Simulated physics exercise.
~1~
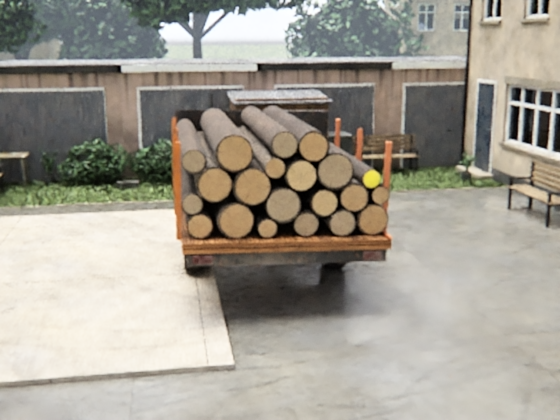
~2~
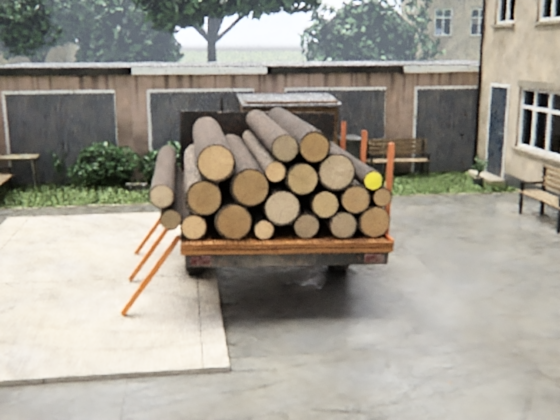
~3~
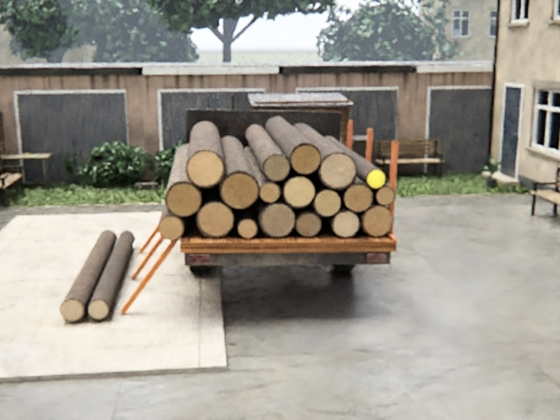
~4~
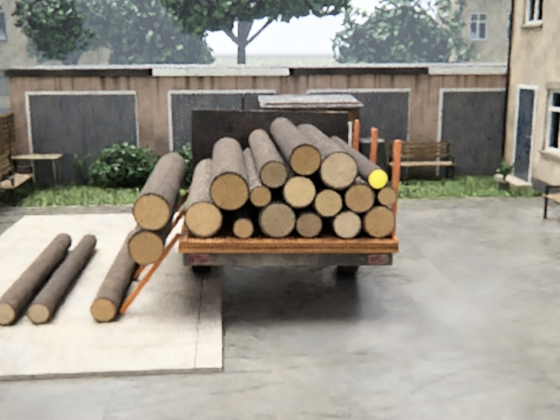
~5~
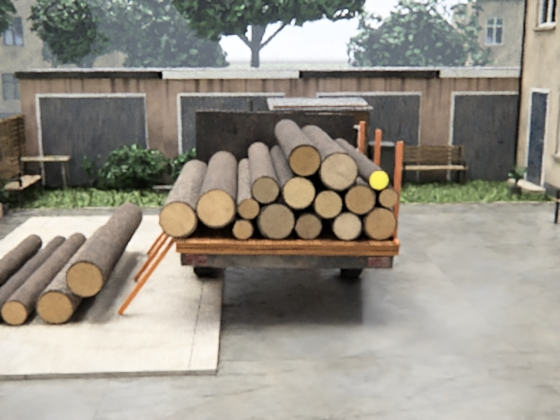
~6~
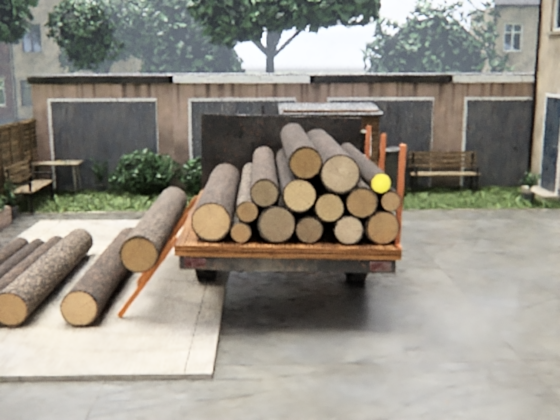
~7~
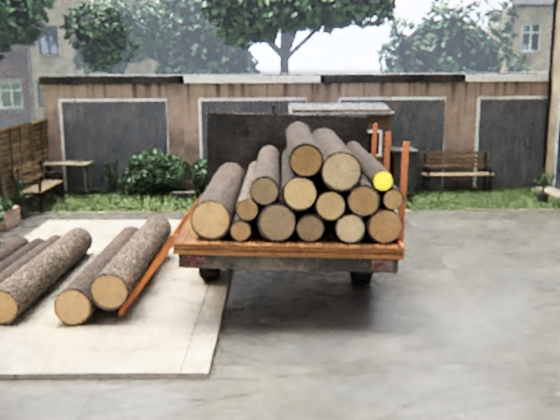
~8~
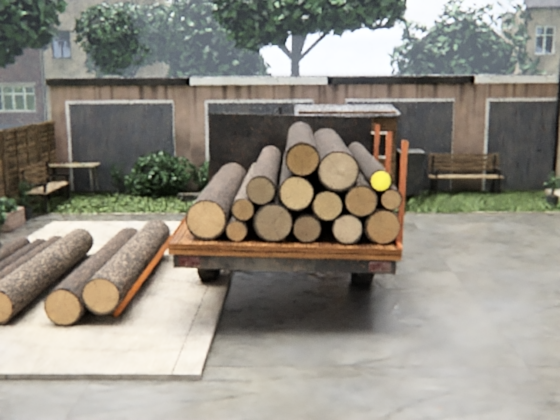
A trailer stacked with logs stood in a yard when its left posts dropped outward, and several logs rolled off that side onto the pale slab, while the yellow-ended log stayed up on the right of the remaining pile.
